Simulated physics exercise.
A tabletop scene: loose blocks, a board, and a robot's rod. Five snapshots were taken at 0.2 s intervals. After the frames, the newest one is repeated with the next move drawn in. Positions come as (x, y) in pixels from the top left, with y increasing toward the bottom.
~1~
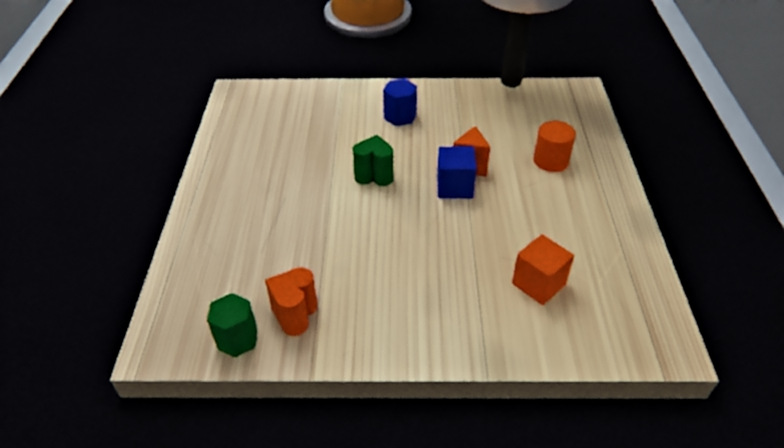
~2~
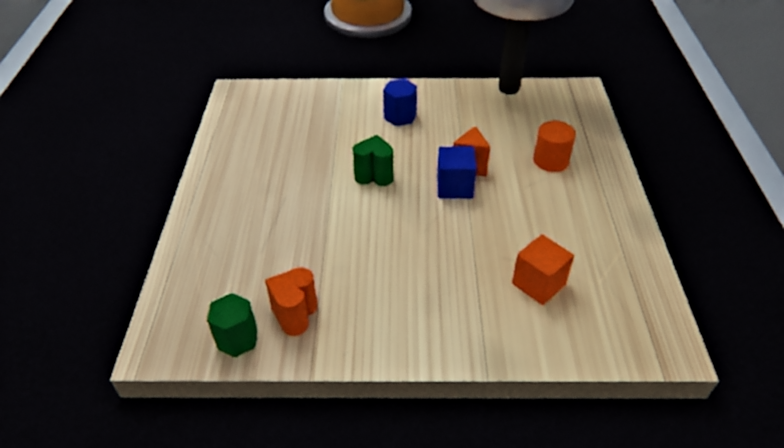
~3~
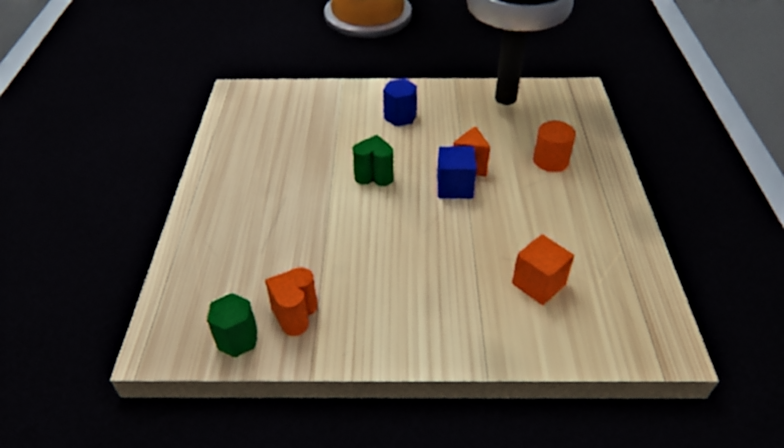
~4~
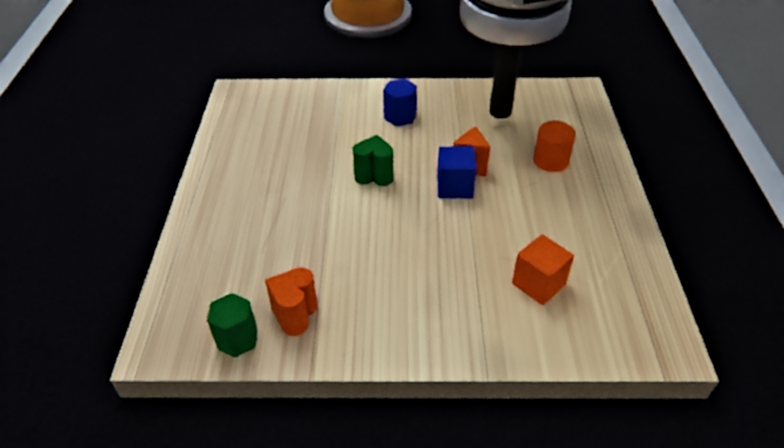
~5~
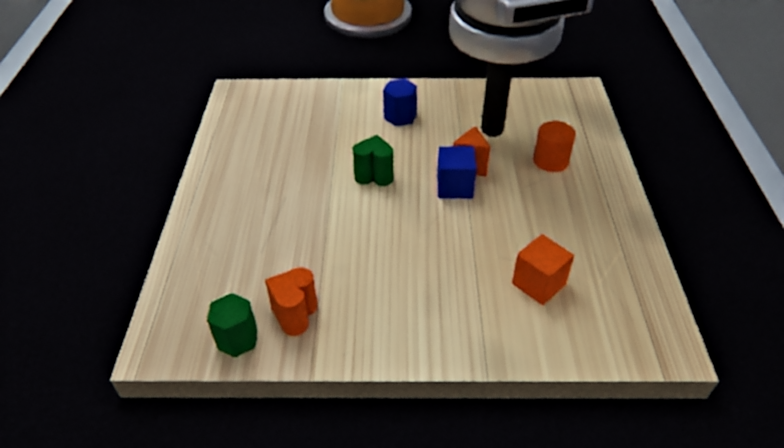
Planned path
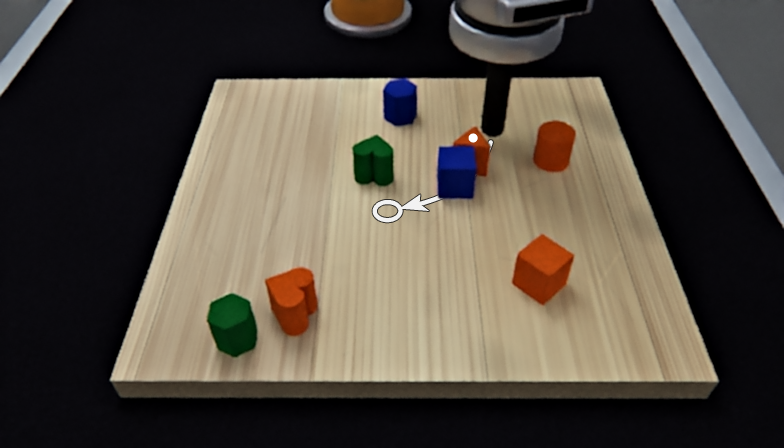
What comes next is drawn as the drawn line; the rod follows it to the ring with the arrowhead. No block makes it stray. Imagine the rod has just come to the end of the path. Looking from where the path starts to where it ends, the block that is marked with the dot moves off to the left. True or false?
Answer: False.
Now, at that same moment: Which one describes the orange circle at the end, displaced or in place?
Once the rod is done, the orange circle remains in the old spot.
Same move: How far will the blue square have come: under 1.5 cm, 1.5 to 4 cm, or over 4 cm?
Distance: Above 4 cm.
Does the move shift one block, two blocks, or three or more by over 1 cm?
Two of them.
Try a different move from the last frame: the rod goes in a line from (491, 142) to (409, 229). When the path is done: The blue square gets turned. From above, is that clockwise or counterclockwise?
Watching from overhead, you'd notice the blue square rotating counter-clockwise.
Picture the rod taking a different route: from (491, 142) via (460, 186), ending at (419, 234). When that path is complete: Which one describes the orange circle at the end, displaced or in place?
It will be resting on its spot.
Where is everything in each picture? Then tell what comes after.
Tip of the rod at (511, 82), middles of tops, green heart-shaped block at (373, 146), blue square at (457, 157), orange triangular block at (473, 138), orange circle at (557, 131), in the first picture.
Rod at (509, 90), nothing pushed, in the second picture.
Rod at (506, 100), nothing pushed, in the third picture.
Rod at (500, 113), nothing pushed, in the fourth picture.
Rod at (492, 131), green heart-shaped block at (373, 146), blue square at (457, 157), orange triangular block at (473, 138), orange circle at (557, 131), in the fifth picture.
The line goes from (491, 142) over (475, 173) and (439, 197) to (388, 211); the dot is on the orange triangular block.
What follows on the original path. One third of the way, rod at (476, 161); blue square at (451, 165); orange triangular block at (454, 146).
Two thirds of the way, rod at (439, 187); blue square at (426, 188), turned 20° clockwise; orange triangular block at (419, 158), turned 50° clockwise.
At the end, rod at (387, 200); green heart-shaped block unmoved; blue square at (412, 200), turned 15° anticlockwise; orange triangular block at (409, 159), turned 90° clockwise; orange circle unmoved.
